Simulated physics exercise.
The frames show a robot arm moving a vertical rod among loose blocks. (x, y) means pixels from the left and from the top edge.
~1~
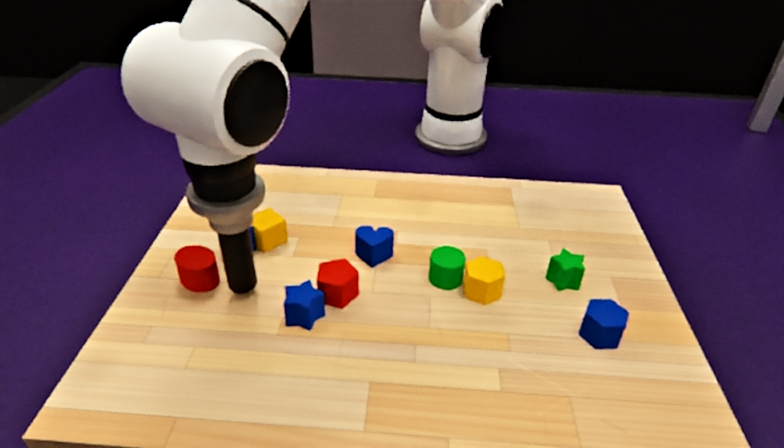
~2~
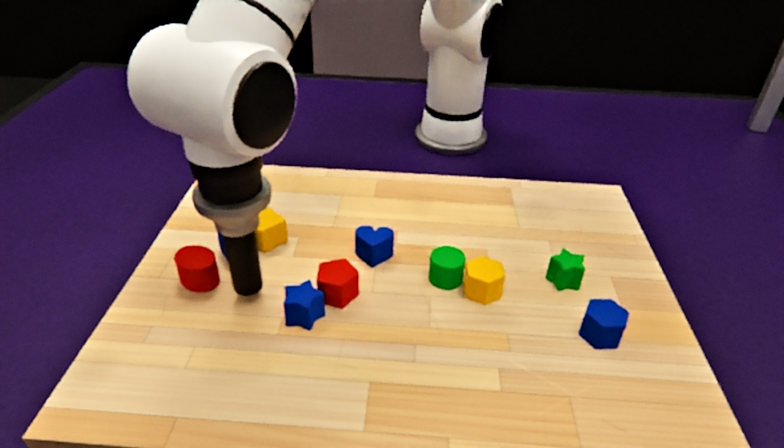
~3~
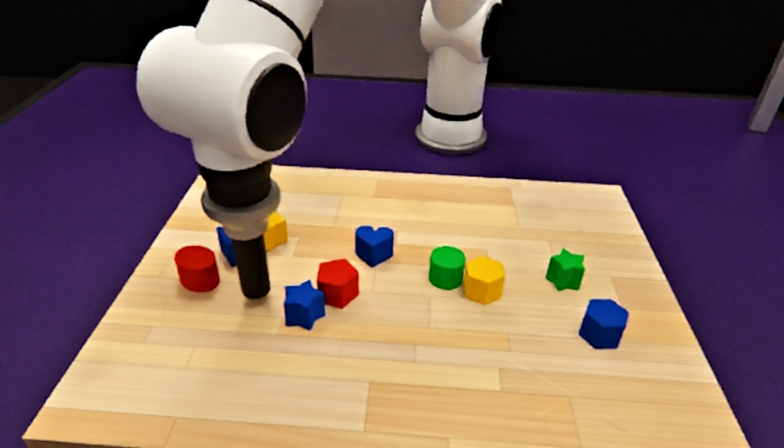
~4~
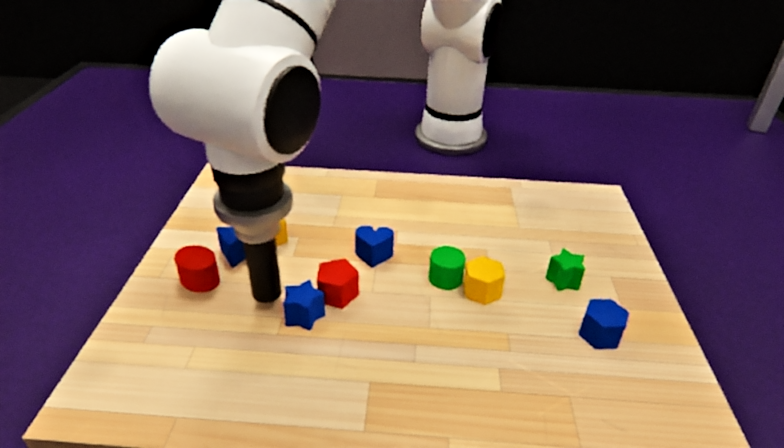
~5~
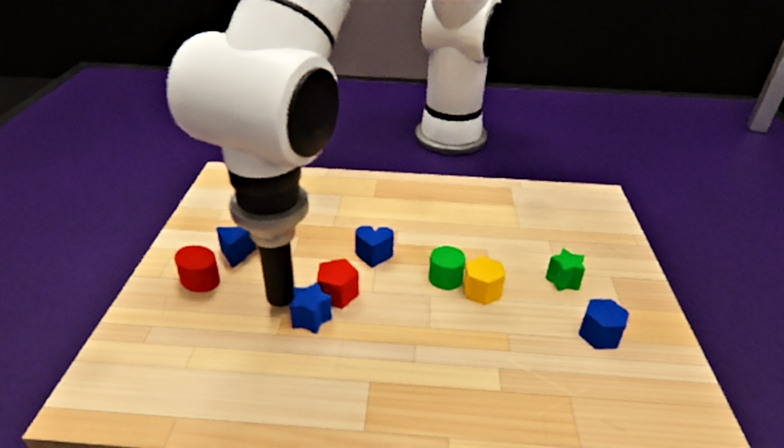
To begin with, a white robot arm holds a black rod upright on a wooden board, between a red cylinder and a blue star among other colourful blocks. The rod slides slowly right, away from the cylinder, and then nudges the star slightly right while the other blocks stay still.
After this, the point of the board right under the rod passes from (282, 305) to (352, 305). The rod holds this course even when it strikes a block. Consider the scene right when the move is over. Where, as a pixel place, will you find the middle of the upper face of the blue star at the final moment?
It is at (339, 303).
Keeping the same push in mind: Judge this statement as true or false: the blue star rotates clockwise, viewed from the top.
That statement is accurate.
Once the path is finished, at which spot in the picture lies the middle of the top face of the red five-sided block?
It will end up at (367, 262).
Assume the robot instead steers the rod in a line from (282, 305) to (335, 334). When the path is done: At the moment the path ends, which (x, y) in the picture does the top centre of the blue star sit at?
In the picture, it is at (368, 324).
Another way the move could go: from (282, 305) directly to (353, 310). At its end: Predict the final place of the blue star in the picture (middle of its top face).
When the path ends, it will be at (344, 308).
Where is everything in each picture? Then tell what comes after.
The first picture shows rod tip (243, 284); block tops, blue star (302, 293); red five-sided block (337, 271); blue heart block (374, 234).
The second picture shows rod (248, 286); blocks unchanged.
The third picture shows rod (256, 290); blocks unchanged.
The fourth picture shows rod (267, 293); blocks unchanged.
The fifth picture shows rod (281, 297); blue star (309, 296); red five-sided block (337, 271); blue heart block (374, 234).
What follows on the original path. Halfway along, rod (318, 296); blue star (329, 302), turned 55° clockwise; red five-sided block (348, 268), turned 15° anticlockwise.
At the end, rod (352, 296); blue star (339, 303), turned 100° clockwise; red five-sided block (367, 262), turned 65° anticlockwise; blue heart block in place.
